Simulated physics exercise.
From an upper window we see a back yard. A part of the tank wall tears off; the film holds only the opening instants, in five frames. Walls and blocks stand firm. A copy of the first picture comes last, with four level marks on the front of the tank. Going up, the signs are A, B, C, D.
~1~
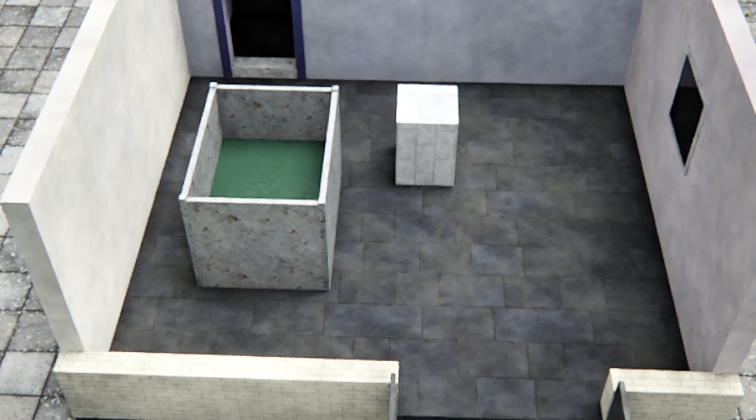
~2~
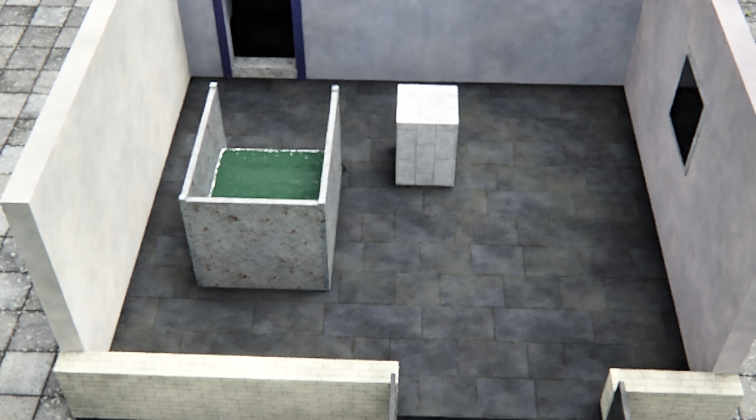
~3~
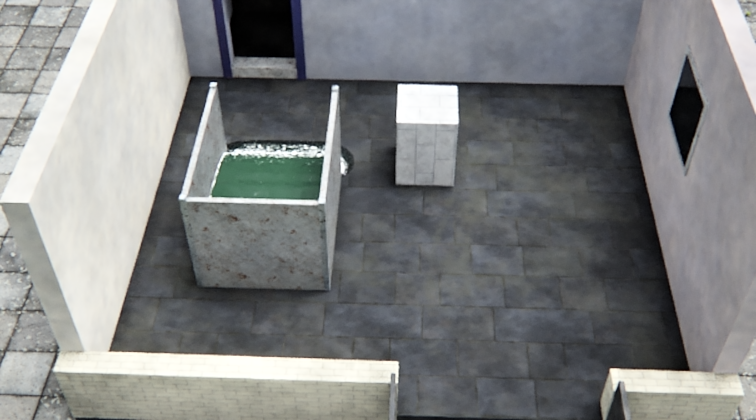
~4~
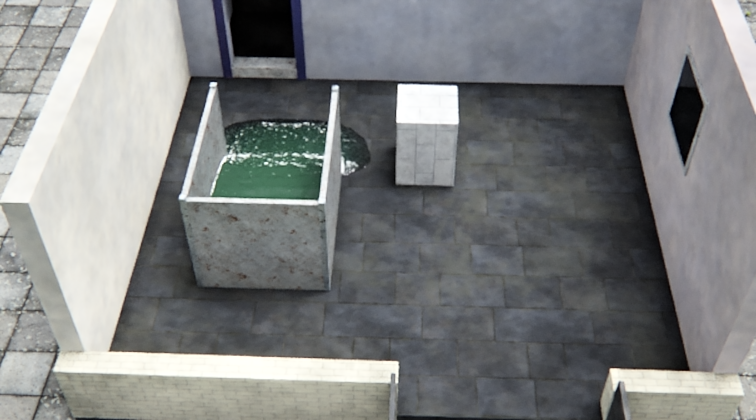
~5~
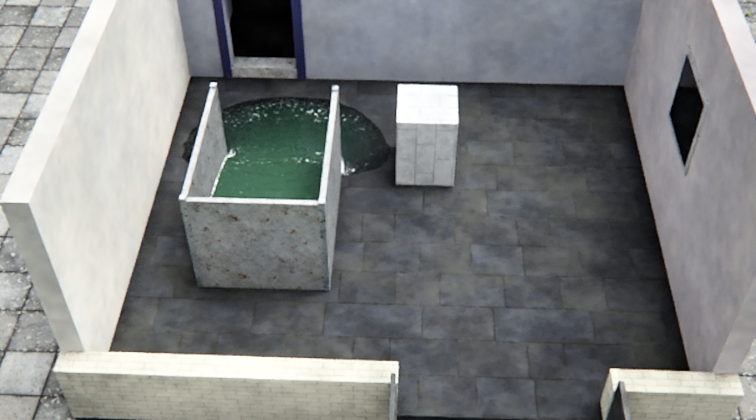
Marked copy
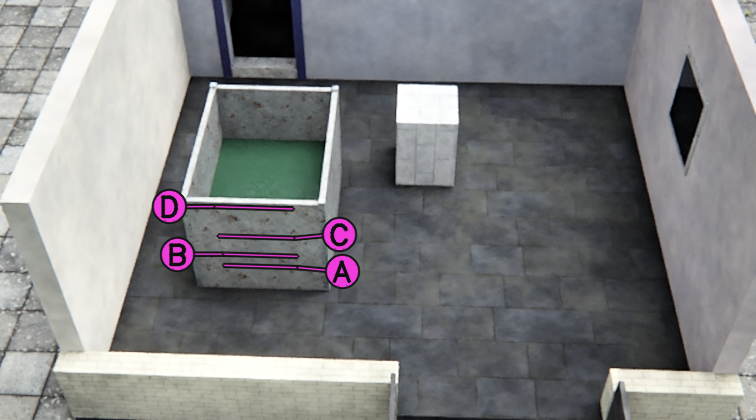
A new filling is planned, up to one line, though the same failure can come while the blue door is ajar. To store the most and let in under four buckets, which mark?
A.
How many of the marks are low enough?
One of the four.
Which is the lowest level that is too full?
That would be B.
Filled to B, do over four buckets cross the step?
Yes, that goes wrong.
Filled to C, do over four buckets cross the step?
Yes, it does.
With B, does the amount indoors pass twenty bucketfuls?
No, it does not.
On the marked copy, A at (261, 266); B at (259, 255); C at (257, 237); D at (252, 207); from the bottom up A, B, C, D.
With A, a bucket or two gets in.
With B, about 9 bucketfuls get in.
With C, dozens of bucketfuls pour in.
With D, dozens of bucketfuls pour in.
